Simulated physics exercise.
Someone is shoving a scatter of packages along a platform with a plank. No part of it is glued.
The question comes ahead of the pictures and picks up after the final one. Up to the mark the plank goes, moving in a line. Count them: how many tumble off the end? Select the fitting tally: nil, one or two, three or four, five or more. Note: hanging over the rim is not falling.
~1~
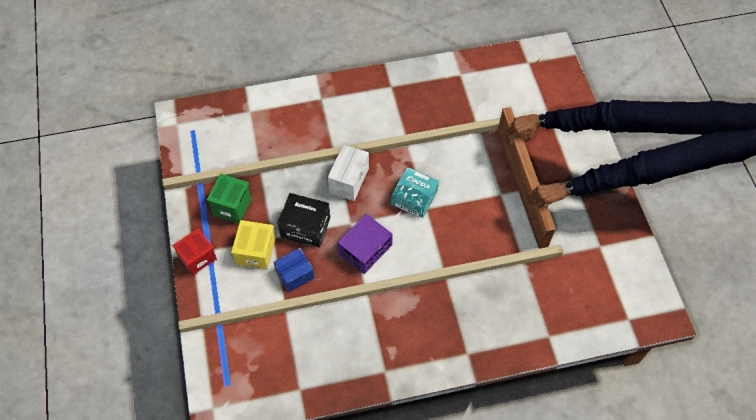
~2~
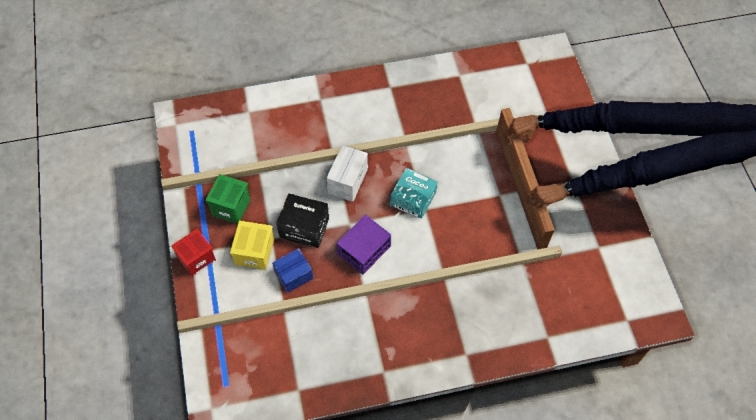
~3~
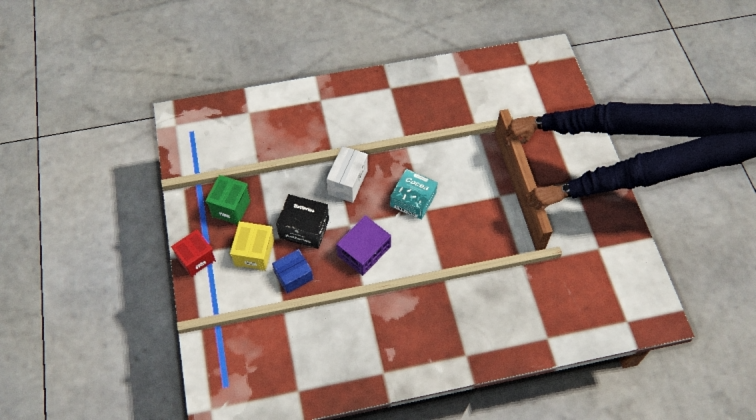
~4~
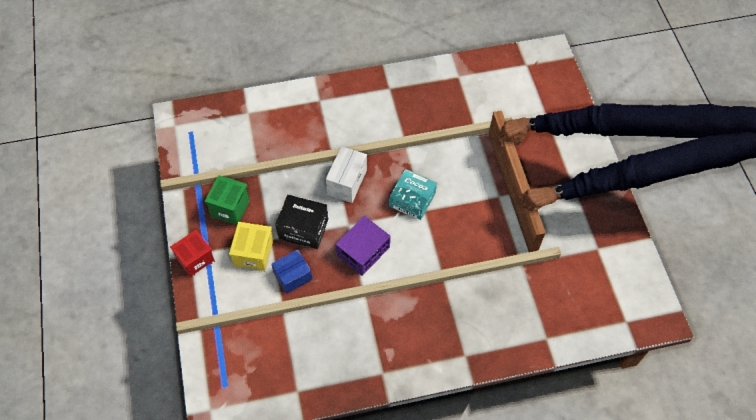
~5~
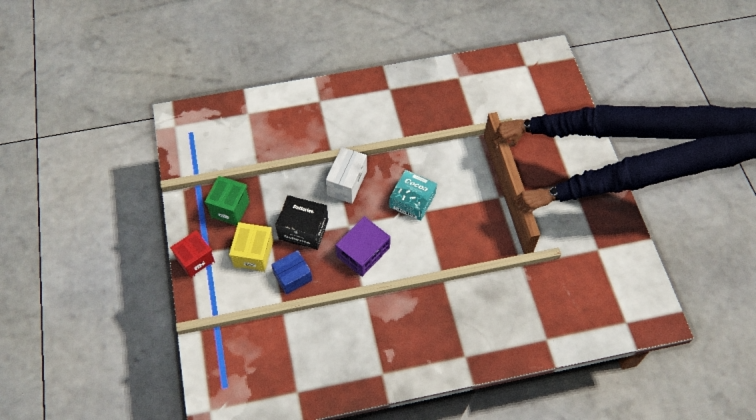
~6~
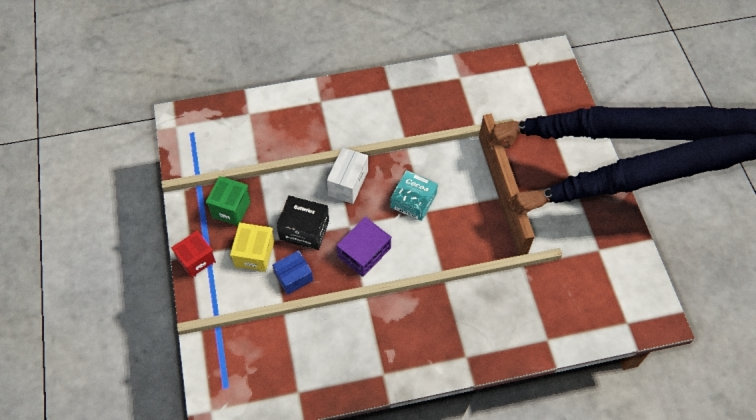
Tally: Five or more.
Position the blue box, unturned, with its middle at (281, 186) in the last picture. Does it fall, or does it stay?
Then it tumbles off.
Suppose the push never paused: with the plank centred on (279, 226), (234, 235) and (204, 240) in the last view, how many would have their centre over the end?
Place by place, 1, 2 and 5.
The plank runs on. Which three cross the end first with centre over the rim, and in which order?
Order: Red tote, yellow tote, black box.
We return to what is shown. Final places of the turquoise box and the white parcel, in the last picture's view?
I'd put one at around (188, 251) and the other at around (187, 213).
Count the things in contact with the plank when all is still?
The count is 3.
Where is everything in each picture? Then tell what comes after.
In the first picture, red tote (195, 252); green tote (230, 200); yellow tote (254, 245); plank (525, 177); tape (209, 248).
In the second picture, green tote (229, 200); plank (524, 178).
In the third picture, yellow tote (253, 247); purple crate (364, 245).
In the fourth picture, red tote (193, 254); turquoise box (413, 195).
In the fifth picture, green tote (228, 202); black box (303, 223).
In the sixth picture, red tote (194, 255); green tote (229, 202); yellow tote (253, 248); plank (505, 184); tape (207, 250).
Soon after, none off yet; red tote at rest near (194, 255); green tote at rest near (229, 202); yellow tote at rest near (253, 248).
Then, none off yet; red tote at rest near (194, 255); green tote at rest near (229, 202); yellow tote moved a little near (244, 251).
Further on, one off so far; red tote on the ground near (148, 311); green tote moved a little near (211, 204); yellow tote moved well along near (169, 269).
By the end, the number that fall off is five or more; fallen, black box, blue box, yellow tote, green tote and red tote.
